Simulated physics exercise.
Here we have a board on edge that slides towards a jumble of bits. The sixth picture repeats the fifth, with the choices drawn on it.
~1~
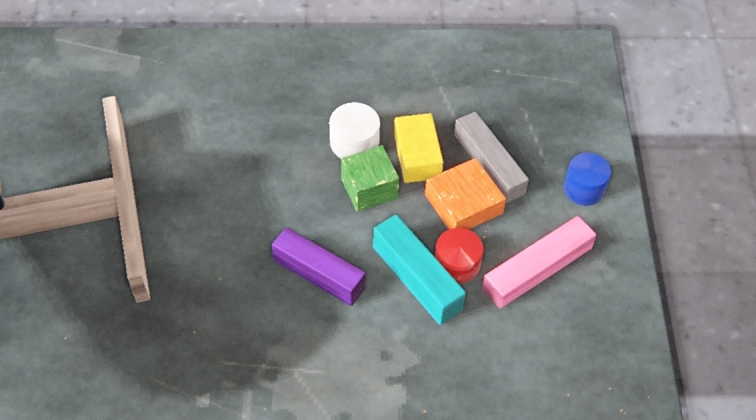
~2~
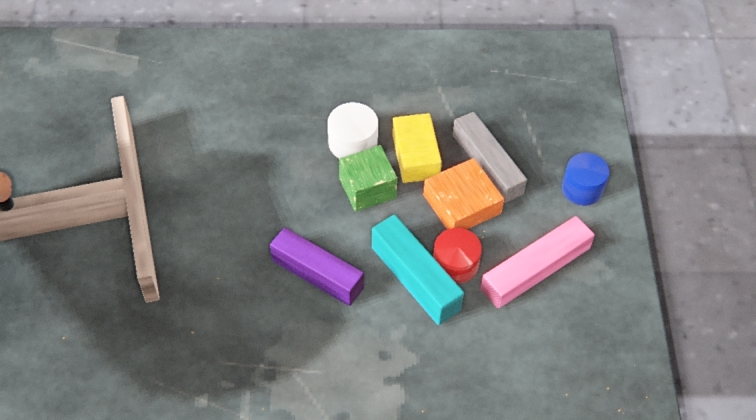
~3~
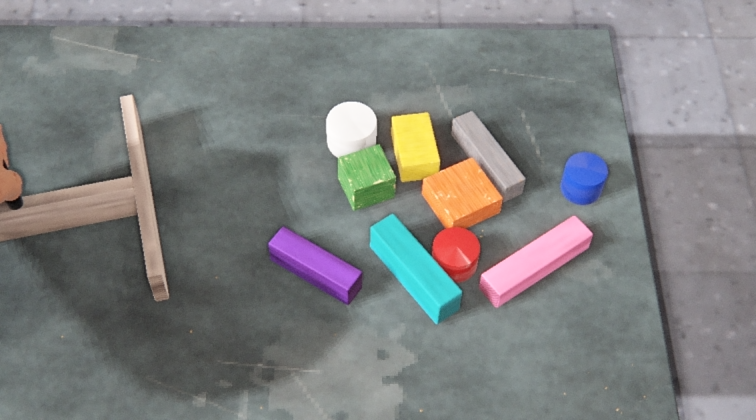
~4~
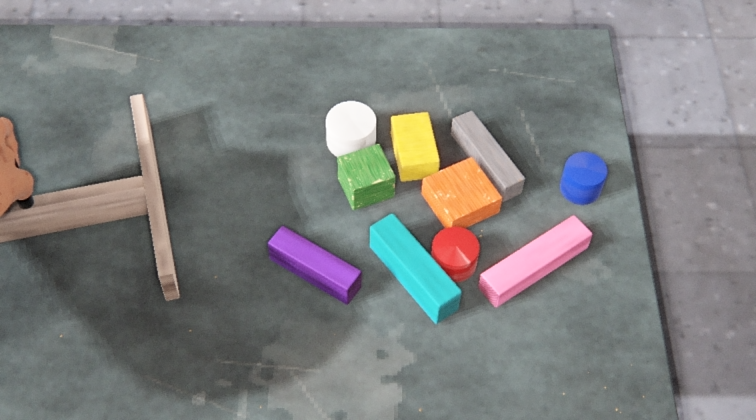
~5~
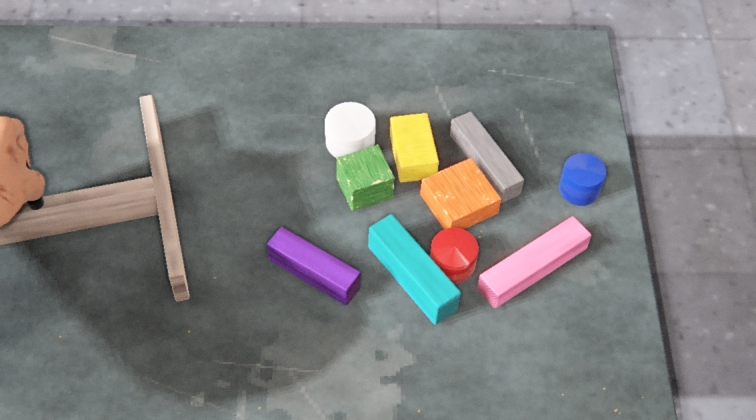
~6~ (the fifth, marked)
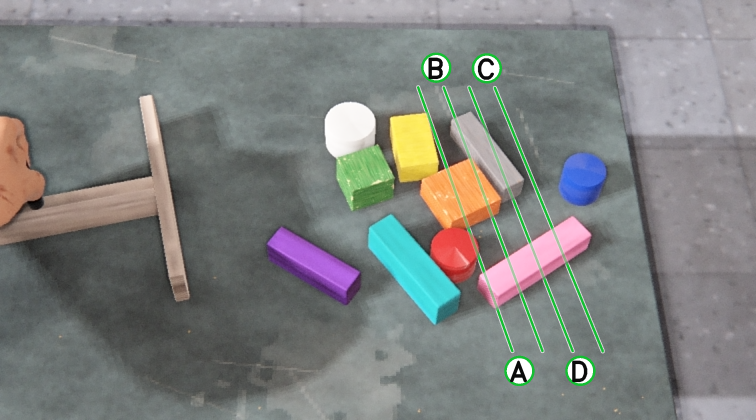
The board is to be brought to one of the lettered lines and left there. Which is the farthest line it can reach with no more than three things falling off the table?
No farther than C.
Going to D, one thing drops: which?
It is the blue tin.
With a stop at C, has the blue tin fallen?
Yes.
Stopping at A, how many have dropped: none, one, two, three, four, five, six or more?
By then, none.
On the marked copy, A at (461, 208); B at (489, 208); C at (545, 208); D at (517, 208).
With C. Early on, board (300, 181); purple stick (347, 267); blue tin (582, 179).
Further on, board (439, 182); blue tin (593, 178); pink stick (577, 254).
At the end, board (546, 183); pink stick over the edge; blue tin over the edge; three fallen.
As for the rest, A is within the limit but short; B is within the limit but short; D is within the limit but short.
